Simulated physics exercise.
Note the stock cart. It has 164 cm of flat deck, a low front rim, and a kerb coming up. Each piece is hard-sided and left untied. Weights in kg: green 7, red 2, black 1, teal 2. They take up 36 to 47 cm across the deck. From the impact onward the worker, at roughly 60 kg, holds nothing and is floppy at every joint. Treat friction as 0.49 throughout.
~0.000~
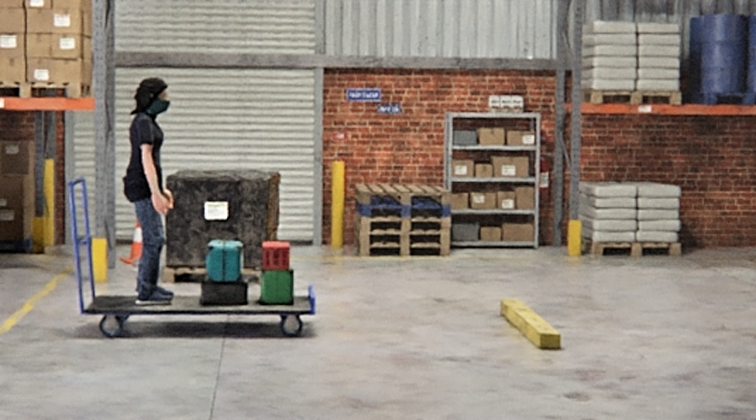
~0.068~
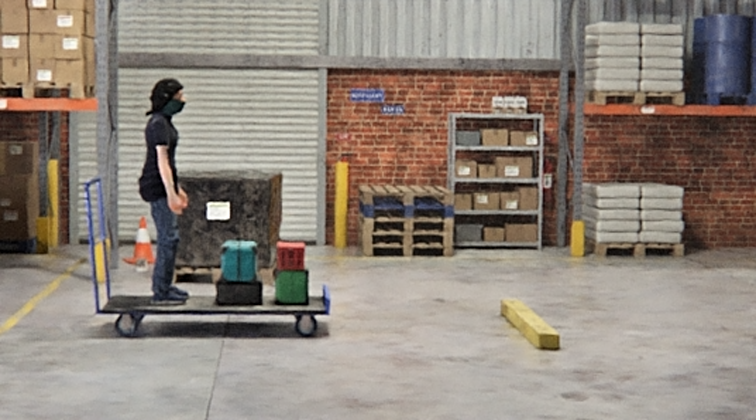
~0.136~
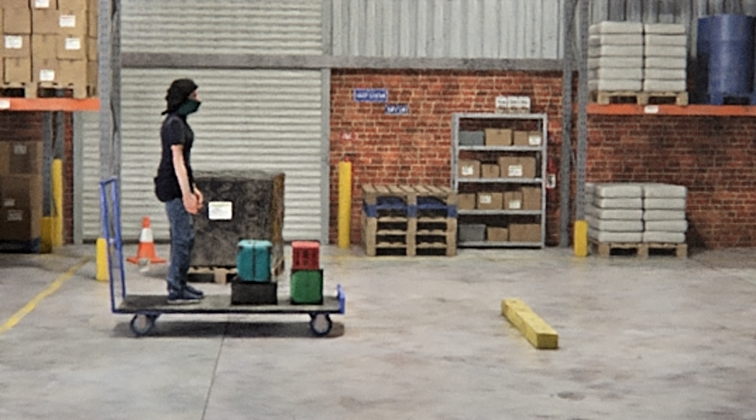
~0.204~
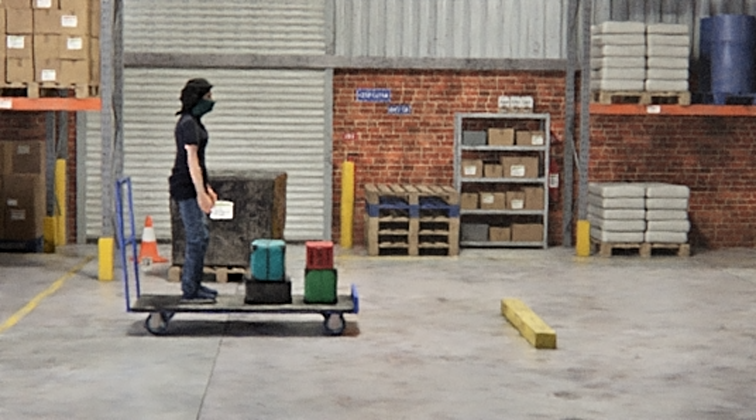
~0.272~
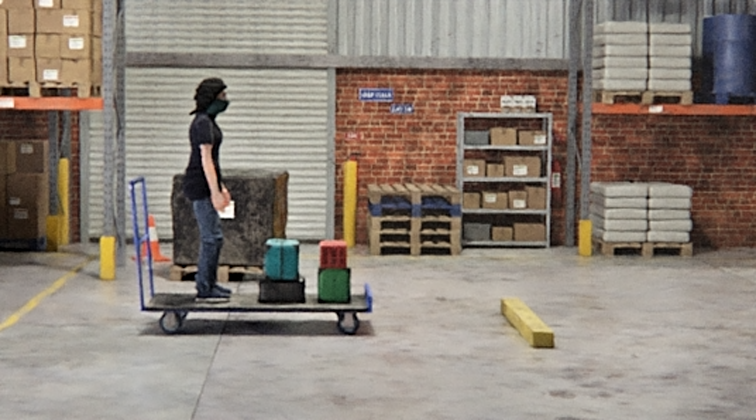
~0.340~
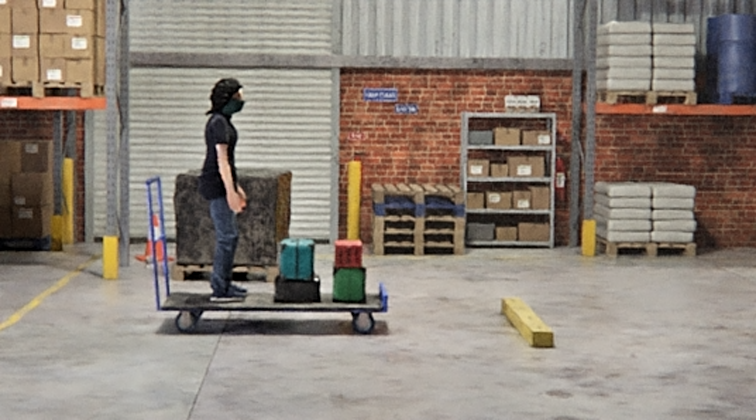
A masked worker standing on a blue-railed flatbed cart rolling slowly rightward across a warehouse floor, stacked crates riding in front.
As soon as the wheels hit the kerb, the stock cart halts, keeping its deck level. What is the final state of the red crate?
It is left off the deck.
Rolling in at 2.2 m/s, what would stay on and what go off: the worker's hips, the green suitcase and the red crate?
Hips: Kept; green: Kept; red: Lost.
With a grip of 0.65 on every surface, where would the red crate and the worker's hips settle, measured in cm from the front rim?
The red item would come to rest 20 cm past the front rim, and the hips 80 cm behind it.
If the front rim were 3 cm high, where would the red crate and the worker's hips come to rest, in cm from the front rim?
The red item would end 30 cm past the front rim, while the hips end 70 cm behind it.
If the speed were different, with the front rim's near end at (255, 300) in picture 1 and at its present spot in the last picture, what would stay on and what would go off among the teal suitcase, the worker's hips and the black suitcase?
Outcome: Teal kept; hips kept; black kept.
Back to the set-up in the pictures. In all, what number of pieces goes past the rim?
The overall count comes to 1.
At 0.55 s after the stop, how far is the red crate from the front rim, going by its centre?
Roughly 25 cm past it.
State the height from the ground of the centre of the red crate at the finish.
Roughly 10 cm above it.
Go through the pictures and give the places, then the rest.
Red crate (276, 256), hips (143, 185), rim corner (313, 310); 0 cm covered, 166 to go, in the first picture.
Red crate (291, 256), hips (158, 185), rim corner (328, 310); 11 cm covered, 154 to go, in the second picture.
Red crate (306, 255), hips (173, 185), rim corner (343, 309); 22 cm covered, 143 to go, in the third picture.
Red crate (319, 255), hips (188, 185), rim corner (357, 309); 34 cm covered, 132 to go, in the fourth picture.
Red crate (333, 254), hips (202, 184), rim corner (370, 308); 45 cm covered, 121 to go, in the fifth picture.
Red crate (348, 254), hips (217, 184), rim corner (386, 308); 56 cm covered, 109 to go. Speed about 1.7 m/s, in the sixth picture.
After 1.00 s the deck stops.
After 1.55 s the red crate is 27 cm past the rim, tilted 95°, near (562, 300) in the last picture's view.
After 2.00 s the red crate is 32 cm past the rim, tilted 90°, near (568, 315) in the last picture's view.
At rest, 3.3 s, past the rim, red crate; behind it, green suitcase, black suitcase, teal suitcase and the worker's hips.
